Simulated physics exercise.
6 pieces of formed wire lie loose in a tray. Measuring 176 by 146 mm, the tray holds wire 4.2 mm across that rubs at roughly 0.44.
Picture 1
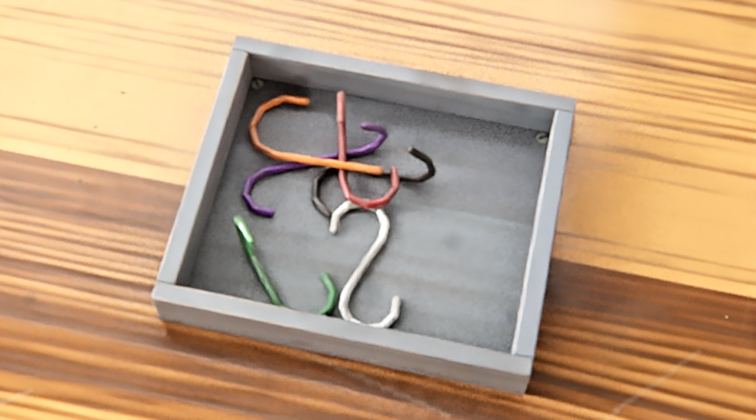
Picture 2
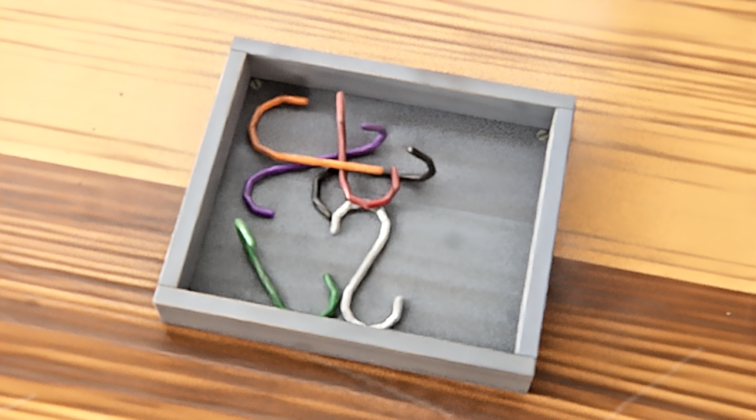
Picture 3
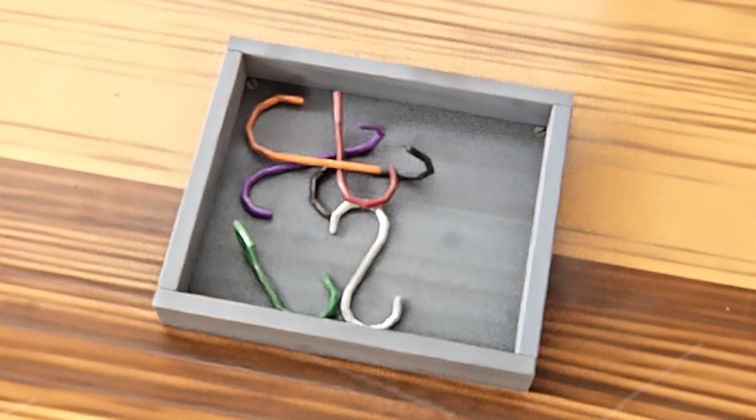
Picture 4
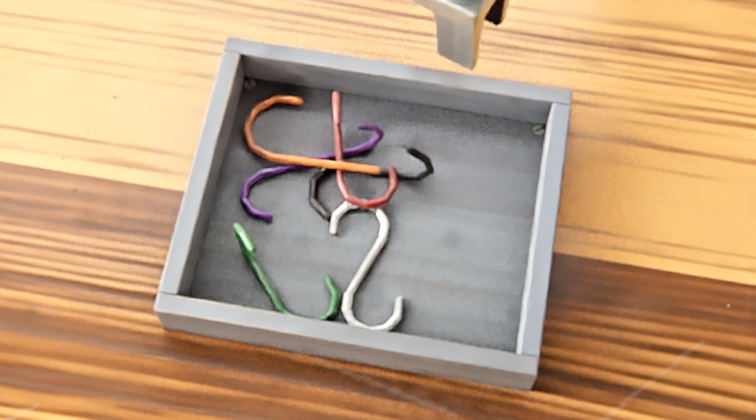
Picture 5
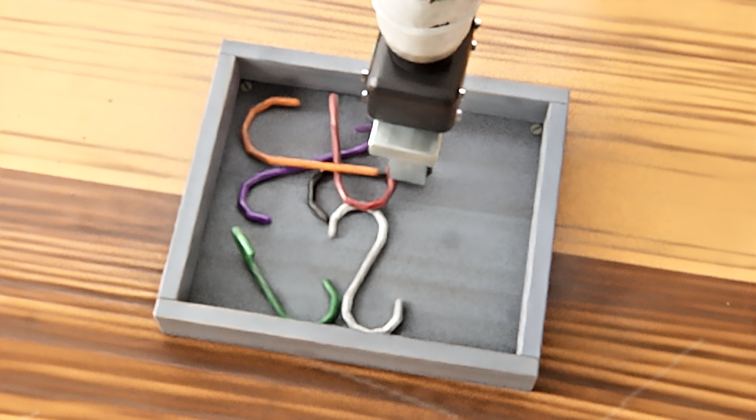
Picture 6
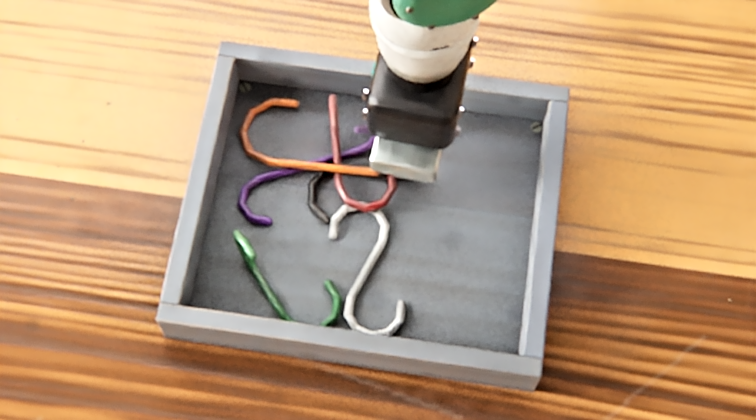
In a gray tray on a striped wooden table, six loose hooks of bent, colored wire lie still, several overlapping, as a robotic gripper comes in from the top and lowers over the black hook, closing on it.
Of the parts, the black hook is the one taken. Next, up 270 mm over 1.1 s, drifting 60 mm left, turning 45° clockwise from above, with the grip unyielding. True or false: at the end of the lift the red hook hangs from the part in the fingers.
False.
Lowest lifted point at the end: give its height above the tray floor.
Around 270 mm.
Then, 0.33 s into the lift, lowest point more than 20 mm over the tray floor, black hook 58 mm.
Then, 0.61 s into the lift, lowest point more than 20 mm over the tray floor, black hook 158 mm.
Then, 1.10 s into the lift, lowest point more than 20 mm over the tray floor, black hook 272 mm.
Finally, hanging black hook 272 mm; the other 5 are down.
